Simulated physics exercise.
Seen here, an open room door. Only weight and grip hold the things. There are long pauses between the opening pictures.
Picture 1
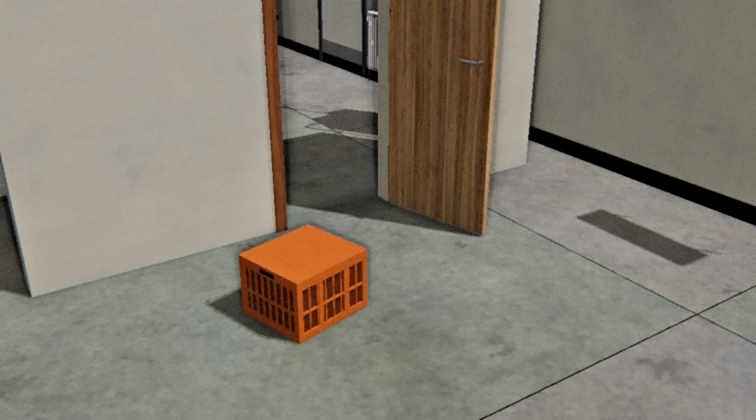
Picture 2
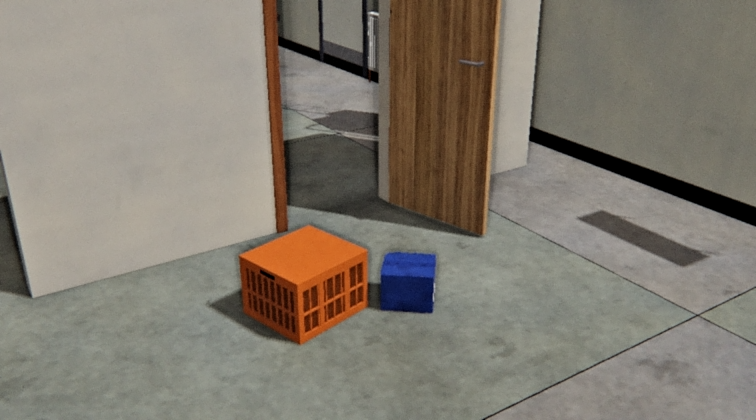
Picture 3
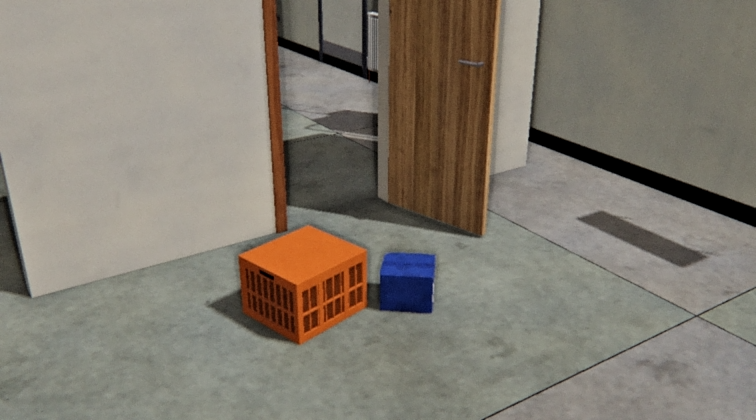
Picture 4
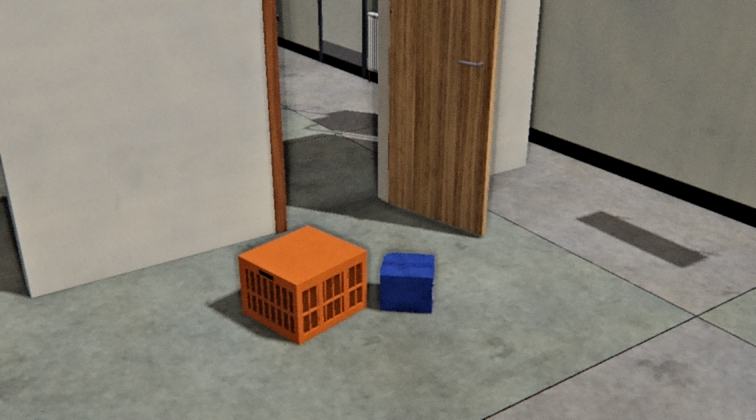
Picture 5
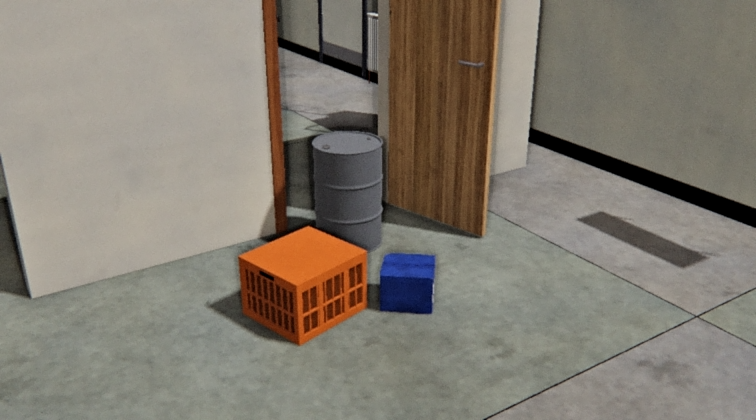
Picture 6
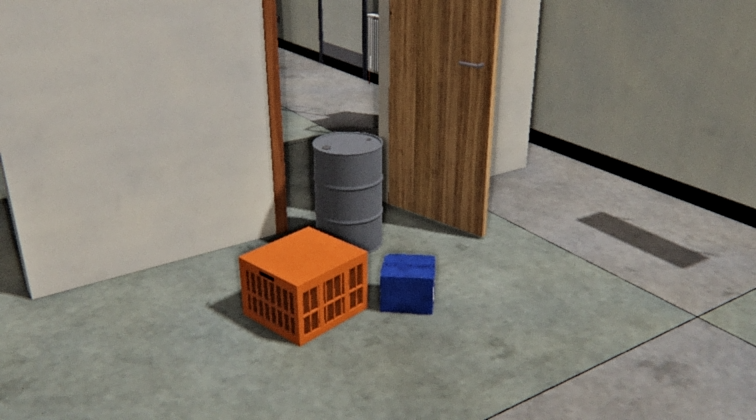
Room doorway with the door standing wide open and still, a blue box appearing beside an orange crate, then a grey drum behind.
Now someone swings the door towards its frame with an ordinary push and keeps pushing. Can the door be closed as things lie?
The door jams.
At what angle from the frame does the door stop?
About 50°.
Then, 0.40 s later than the last frame, door 93° open.
Then, 0.60 s later than the last frame, door 79° open.
Then, 0.80 s later than the last frame, door 62° open.
Then, 0.90 s later than the last frame, door 53° open.
When it is over, door 51° open; all 3 as before. End places, in pixels of the last picture, grey drum near (346, 193).
